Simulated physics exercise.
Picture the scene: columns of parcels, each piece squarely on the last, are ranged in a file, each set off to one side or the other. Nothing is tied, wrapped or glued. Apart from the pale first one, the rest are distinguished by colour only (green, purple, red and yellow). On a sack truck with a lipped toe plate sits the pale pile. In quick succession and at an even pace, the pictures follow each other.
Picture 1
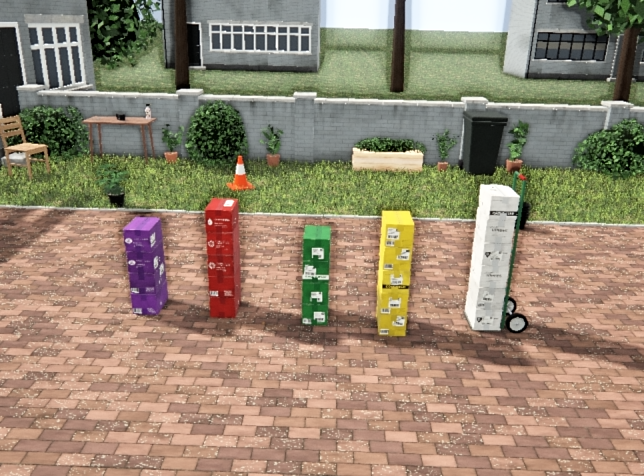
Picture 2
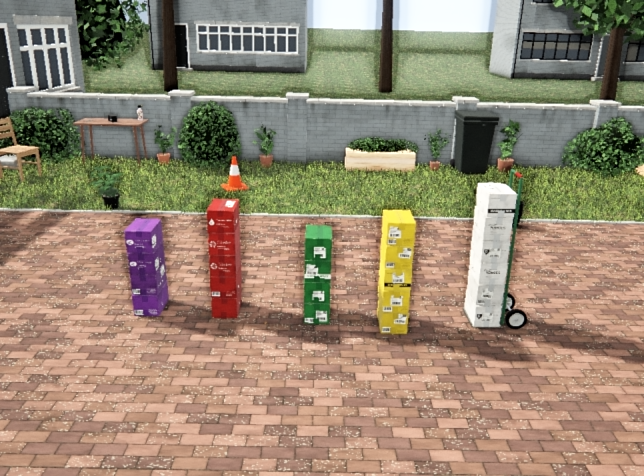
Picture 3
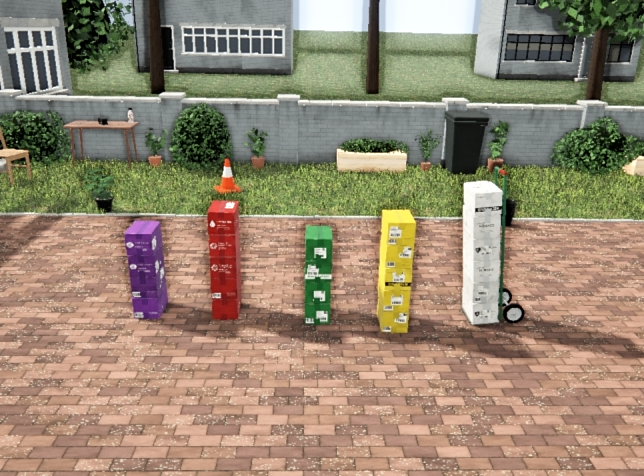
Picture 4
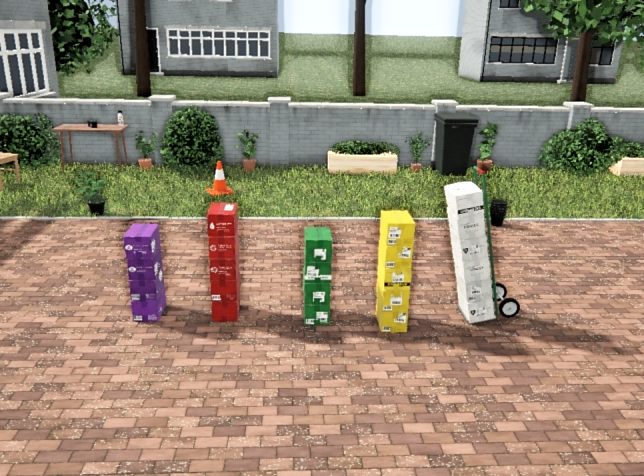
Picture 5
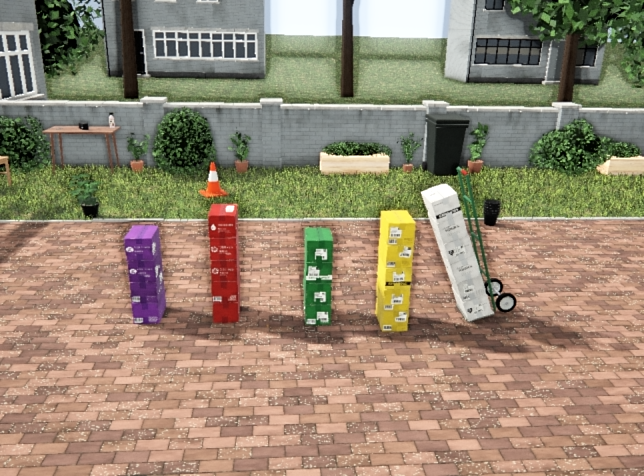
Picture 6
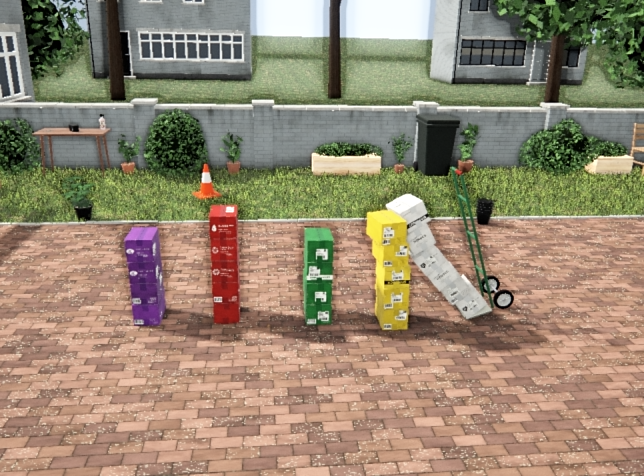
Five stacks of parcels stand in a spaced row on a brick-paved yard, seen from slightly above, with grass, a grey wall and houses behind. From left to right they are purple, red, green, yellow and white, the white one on a green two-wheeled sack truck. As the camera drifts slightly, the white stack leans left, gradually then sharply, bending away from the truck against the yellow stack, whose upper parcels shift slightly.
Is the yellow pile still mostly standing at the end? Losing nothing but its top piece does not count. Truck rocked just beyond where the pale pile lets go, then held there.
Comes apart.
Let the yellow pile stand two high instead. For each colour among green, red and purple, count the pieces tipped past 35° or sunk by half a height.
The numbers come out as green 0, red 0 and purple 0.
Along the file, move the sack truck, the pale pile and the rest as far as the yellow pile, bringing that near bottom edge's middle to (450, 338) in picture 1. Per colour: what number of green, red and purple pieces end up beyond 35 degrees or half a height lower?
Green: 0; red: 0; purple: 0.
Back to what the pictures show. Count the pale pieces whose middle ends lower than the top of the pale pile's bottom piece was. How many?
The number works out at 6.
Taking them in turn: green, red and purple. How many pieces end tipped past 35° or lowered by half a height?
Green 3, red 0, purple 0.
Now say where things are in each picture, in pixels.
In the first picture (each place is the centre of the face we see best; the camera moves round a little), truck frame (520, 212) level; top yellow parcel (399, 236); top green parcel (316, 250); the others all in place.
The second picture shows truck frame (517, 209) rocked barely; top yellow parcel (401, 235).
The third picture shows truck frame (504, 205) rocked a little, top of the pale pile leaning a little; top yellow parcel (401, 234); the others all in place.
The fourth picture shows truck frame (486, 204) rocked a little, top of the pale pile leaning a little; top yellow parcel (401, 235); the others all in place.
The fifth picture shows truck frame (473, 204) rocked clearly, top of the pale pile leaning clearly; top yellow parcel (401, 235); the others all in place.
The sixth picture shows truck frame (468, 203) rocked clearly, top of the pale pile leaning clearly; top yellow parcel (394, 234) moved half its height; top red parcel (223, 228); 2 have shifted.
Just after the last frame, 6 of the pale pile down; none of the 5 yellow parcels down (0 of 18 in all colours); top yellow parcel tilted a little.
A moment on, 6 of the pale pile down; 4 of the 5 yellow parcels down (4 of 18 in all colours); top yellow parcel tilted well over, about its own height lower; top green parcel tilted barely.
Further on, 6 of the pale pile down; 4 of the 5 yellow parcels down (7 of 18 in all colours); top yellow parcel upside down; top green parcel tilted steeply, about its own height lower.
When it is over, 6 of the pale pile down; 4 of the 5 yellow parcels down (7 of 18 in all colours); top yellow parcel upside down; top green parcel tilted a little, some two heights lower. In pixels of the last frame, middles, top yellow parcel near (240, 326), top green parcel near (251, 276).
